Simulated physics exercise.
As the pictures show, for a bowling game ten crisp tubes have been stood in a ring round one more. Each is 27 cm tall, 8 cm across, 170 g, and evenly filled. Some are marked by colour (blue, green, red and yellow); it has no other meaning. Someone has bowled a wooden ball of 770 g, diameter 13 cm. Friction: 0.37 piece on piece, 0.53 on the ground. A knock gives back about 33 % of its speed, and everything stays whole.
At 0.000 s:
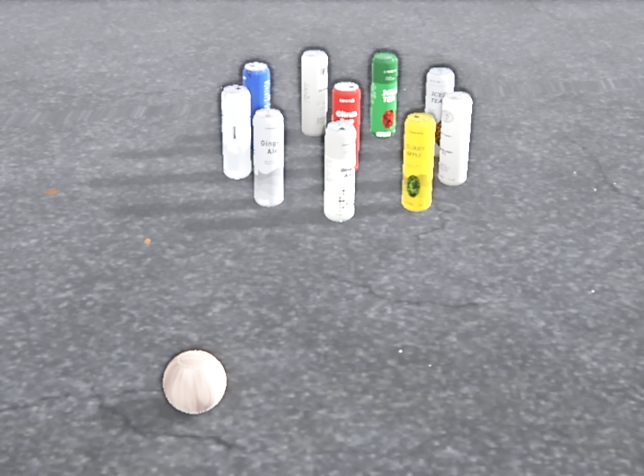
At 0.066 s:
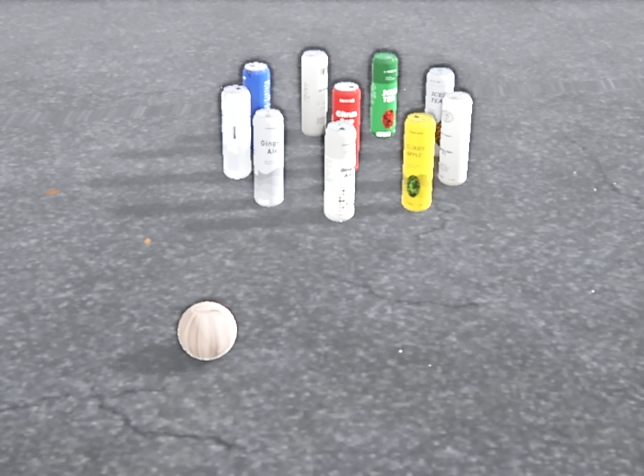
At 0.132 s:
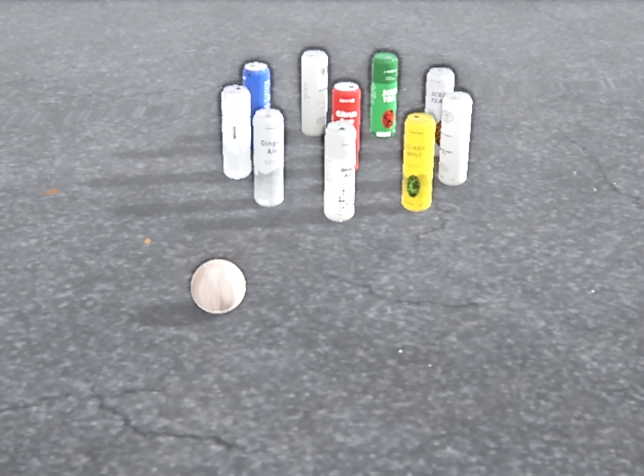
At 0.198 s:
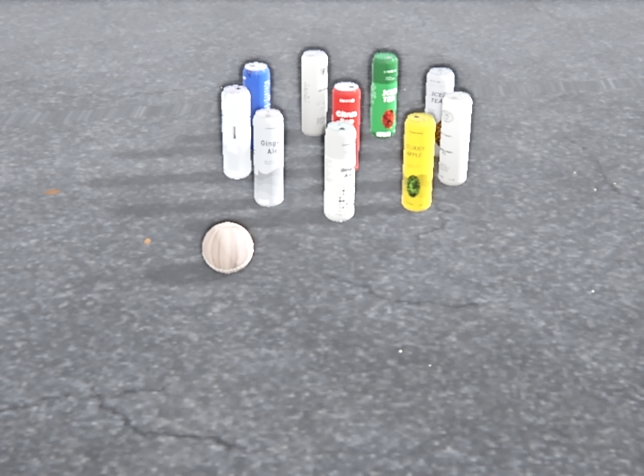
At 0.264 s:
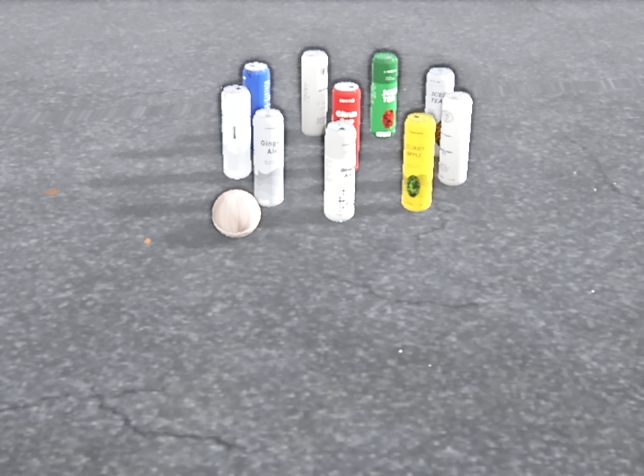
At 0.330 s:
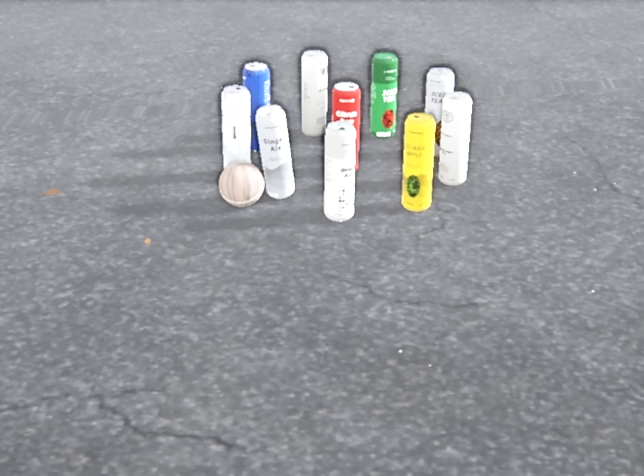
On grey, cracked asphalt seen from slightly above, a group of upright tubes stands toward the back in daylight. Most are white, with a blue one at the left, a red one in the middle, a green one behind and a yellow one at the right. A pale wooden ball rolls away from the lower left, drifting slightly right, and meets the front left tubes, one leaning slightly, while the camera stays still.
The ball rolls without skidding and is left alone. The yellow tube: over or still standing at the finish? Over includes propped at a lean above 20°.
The yellow tube stays standing.
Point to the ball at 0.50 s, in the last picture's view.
At about (243, 136).
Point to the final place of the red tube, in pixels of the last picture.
At about (392, 135).
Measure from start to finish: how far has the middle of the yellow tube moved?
Some 0 cm.
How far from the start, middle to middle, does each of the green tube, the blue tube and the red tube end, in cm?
Green 0, blue 30, red 30.
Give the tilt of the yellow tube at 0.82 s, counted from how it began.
Roughly 0°.
Around 0.50 s, ball still moving; 2 of the 10 tubes over; yellow tube unmoved; blue tube tipped 9°.
Around 0.82 s, ball still moving; 4 of the 10 tubes over; yellow tube unmoved; blue tube lying flat.
Finally (1.5 s), ball rolling away; 5 of the 10 tubes over; yellow tube unmoved; red tube lying flat; blue tube lying flat. Seen by the last camera, middles, yellow tube near (418, 163), red tube near (392, 135).
